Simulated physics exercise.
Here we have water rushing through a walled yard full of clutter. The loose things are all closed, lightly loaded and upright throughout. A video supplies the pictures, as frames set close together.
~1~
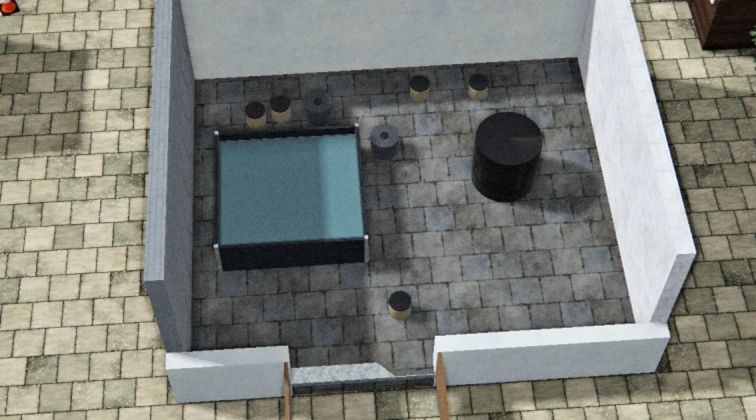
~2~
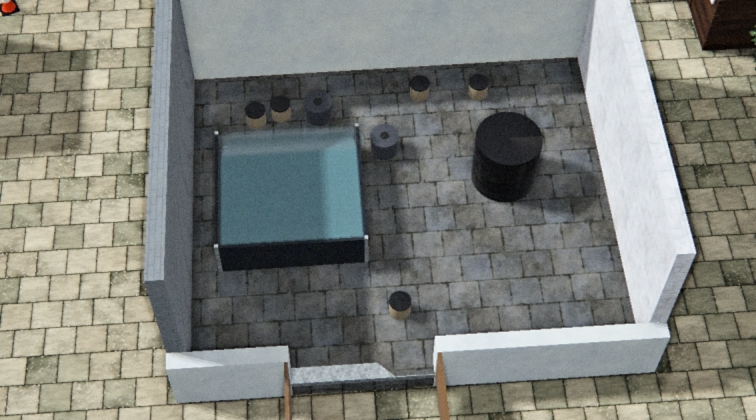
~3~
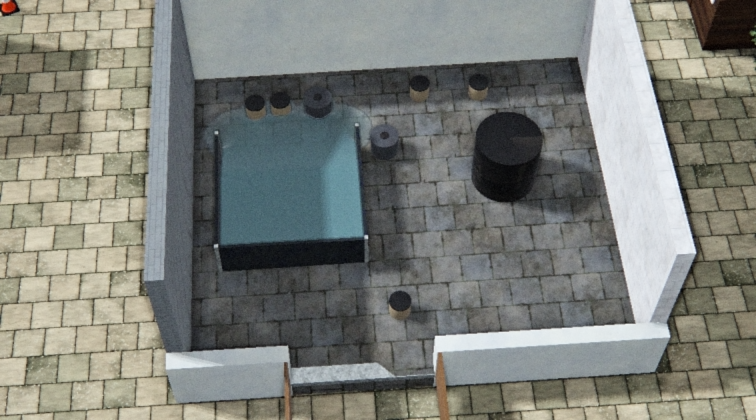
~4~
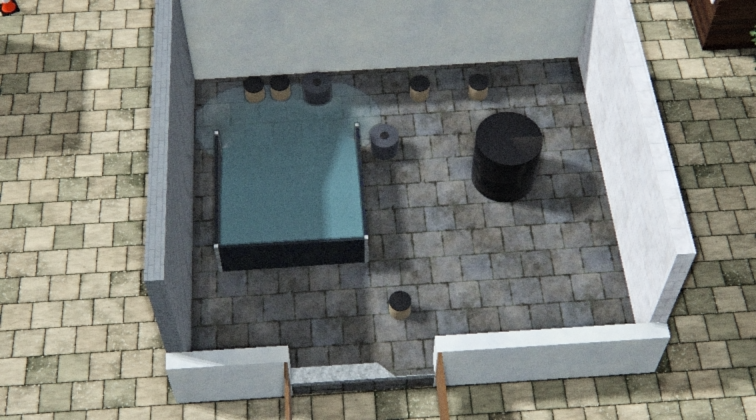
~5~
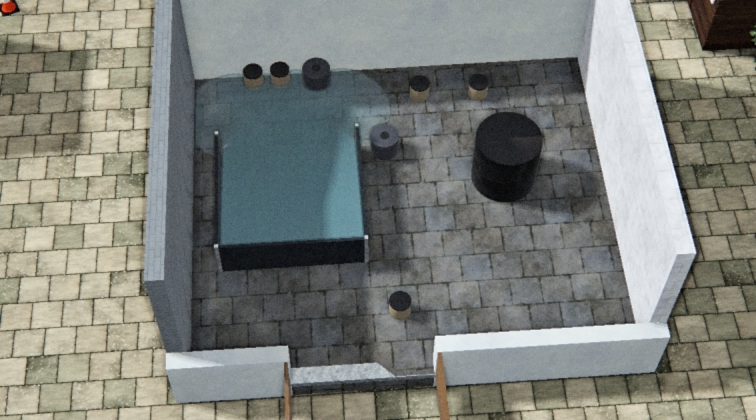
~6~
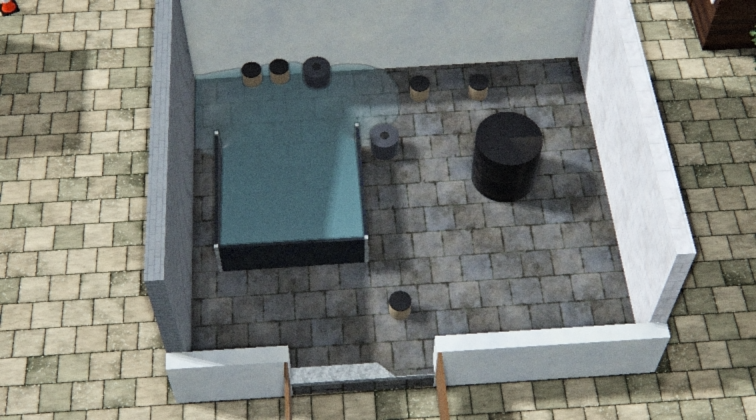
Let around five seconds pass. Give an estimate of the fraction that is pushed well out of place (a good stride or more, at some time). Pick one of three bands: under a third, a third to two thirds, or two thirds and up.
Two thirds and up.
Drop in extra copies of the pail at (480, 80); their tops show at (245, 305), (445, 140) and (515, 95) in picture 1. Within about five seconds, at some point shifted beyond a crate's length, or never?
Okay, in order the twins go nowhere much, a long way, a long way.
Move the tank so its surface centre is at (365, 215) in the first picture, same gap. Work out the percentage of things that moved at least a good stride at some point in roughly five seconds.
By my count it is some 90 %.
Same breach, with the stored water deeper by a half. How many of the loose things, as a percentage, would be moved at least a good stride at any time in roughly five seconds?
Roughly 100 per cent of them.
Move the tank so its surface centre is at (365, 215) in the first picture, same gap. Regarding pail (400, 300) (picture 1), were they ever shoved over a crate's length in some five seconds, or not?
Answer: Never so far.
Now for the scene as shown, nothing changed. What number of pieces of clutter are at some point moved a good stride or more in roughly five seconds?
I make it 5.
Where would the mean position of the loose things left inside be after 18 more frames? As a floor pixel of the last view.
Roughly (404, 187).
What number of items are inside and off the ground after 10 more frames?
The tally stands at 3.
A moment on, 3 of 7 are well off their spots; 3 afloat.
Next, 3 of 7 are well off their spots; 3 afloat.
Later, 4 of 7 are well off their spots; 4 afloat.
In the end, 4 of 7 are well off their spots, and 5 have been at some point; 3 afloat.
